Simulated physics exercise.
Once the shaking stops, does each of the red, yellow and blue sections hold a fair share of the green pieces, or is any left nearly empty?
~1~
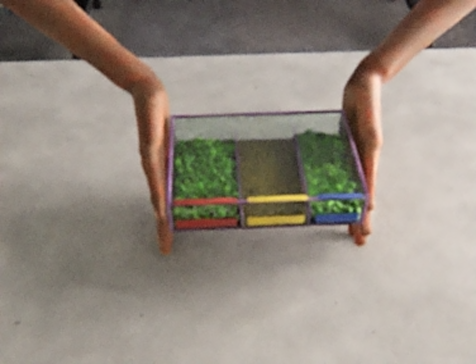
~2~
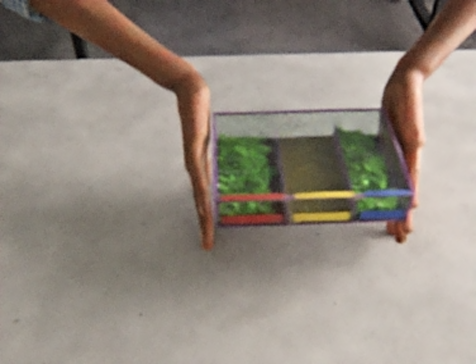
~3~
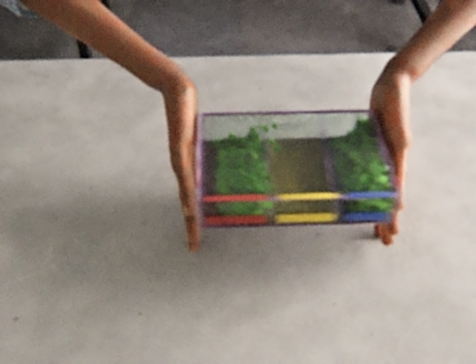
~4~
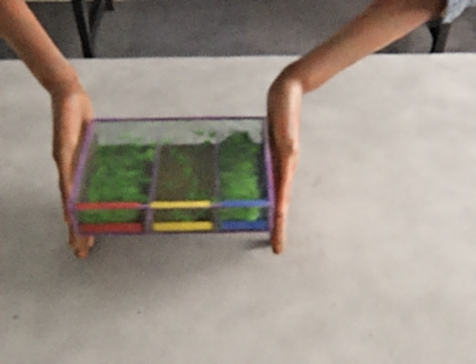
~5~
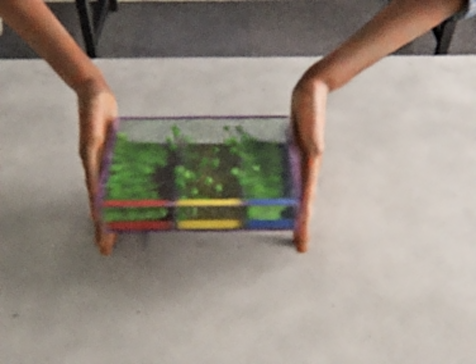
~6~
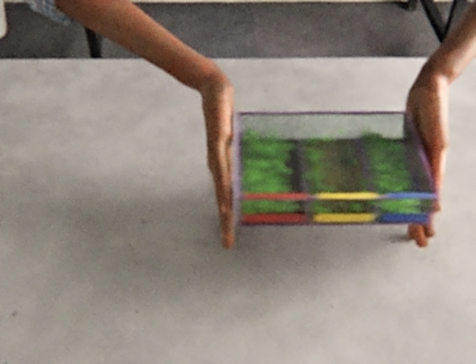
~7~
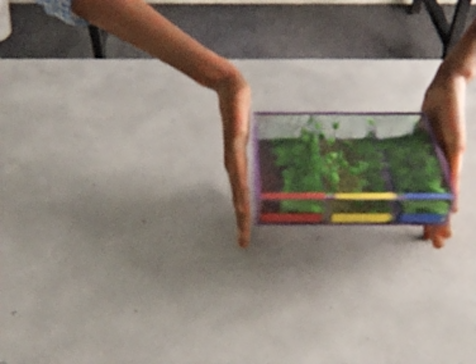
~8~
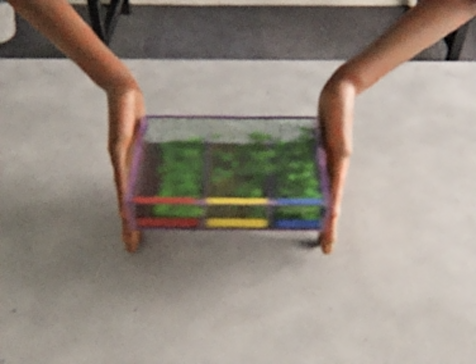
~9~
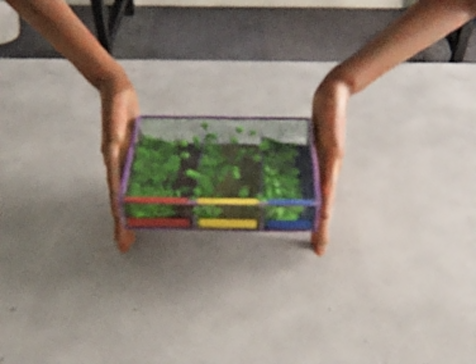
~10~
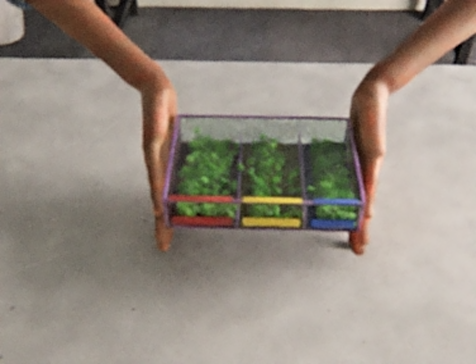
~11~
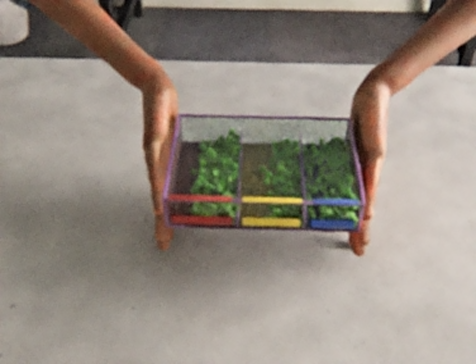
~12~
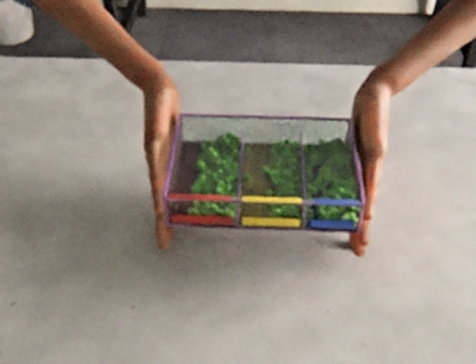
Each of the three sections holds a fair share of the green pieces at the end. Even the yellow middle section, which began looking almost empty, has a clear heap in it.
On a pale grey table, two hands shaking a clear three-part box sideways, green pieces spreading into the middle before everything rests.
